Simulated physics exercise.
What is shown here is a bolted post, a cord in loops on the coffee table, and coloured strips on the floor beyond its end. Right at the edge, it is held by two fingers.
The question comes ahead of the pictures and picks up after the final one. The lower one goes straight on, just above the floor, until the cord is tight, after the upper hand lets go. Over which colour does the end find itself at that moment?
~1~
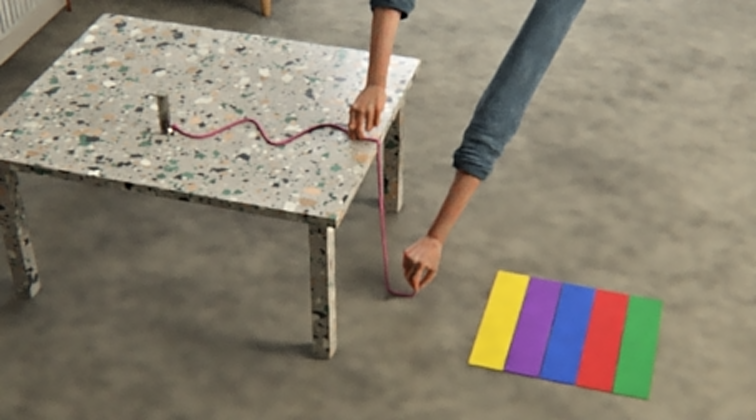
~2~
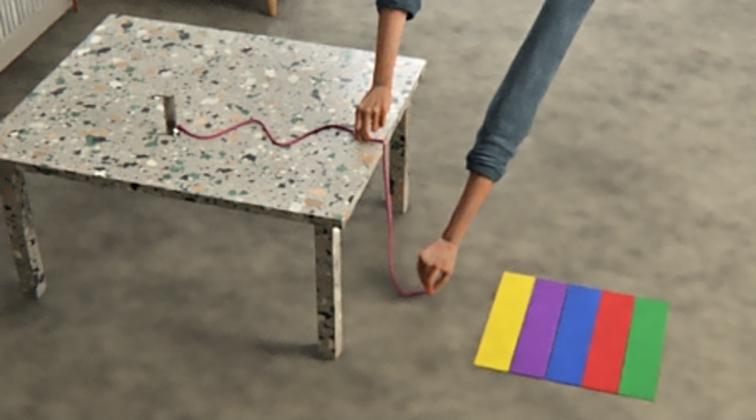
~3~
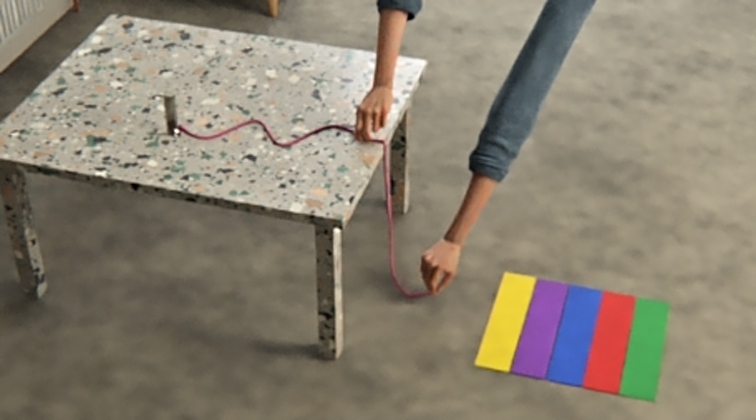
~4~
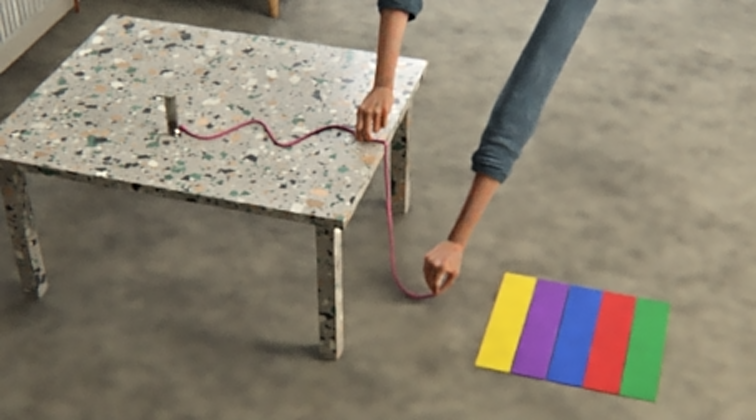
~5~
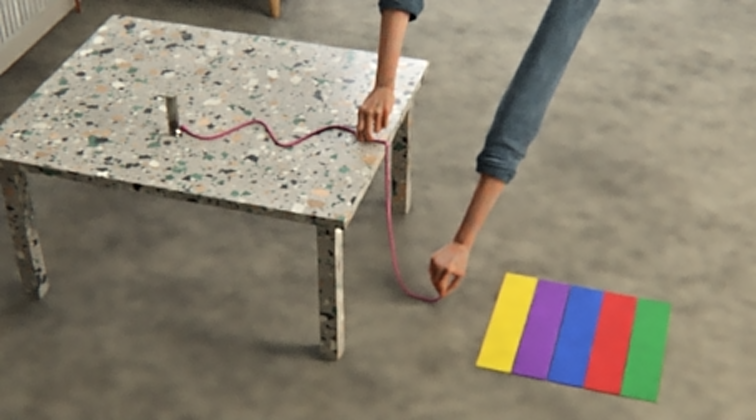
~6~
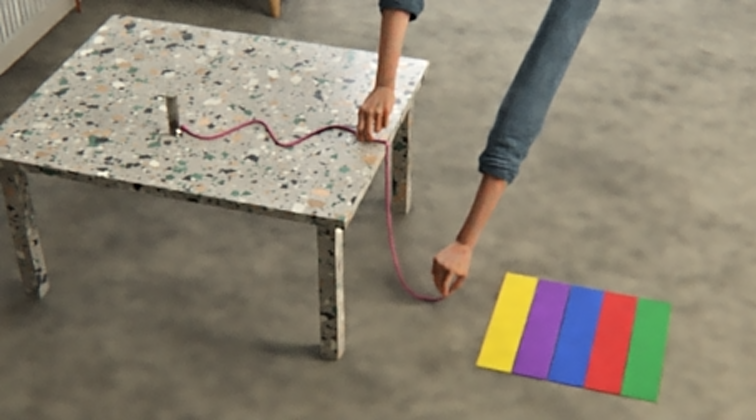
I would say over red.
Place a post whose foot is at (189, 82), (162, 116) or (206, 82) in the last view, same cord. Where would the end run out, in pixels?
In pixels, the answers are (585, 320), (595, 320) and (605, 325).
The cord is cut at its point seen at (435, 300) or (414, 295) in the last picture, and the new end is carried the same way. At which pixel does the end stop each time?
Roughly (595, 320), then roughly (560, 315).
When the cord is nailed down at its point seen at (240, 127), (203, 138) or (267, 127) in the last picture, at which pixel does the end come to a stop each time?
(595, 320), (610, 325), (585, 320).
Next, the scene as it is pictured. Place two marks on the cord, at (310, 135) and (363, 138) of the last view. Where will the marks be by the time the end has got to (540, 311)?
(359, 143) for the first, (387, 182) for the second.
A little later, end near (540, 311); over purple.
Next, end near (587, 320); over blue.
When it is tight, end near (616, 326); over red. It gets as far as the red strip.
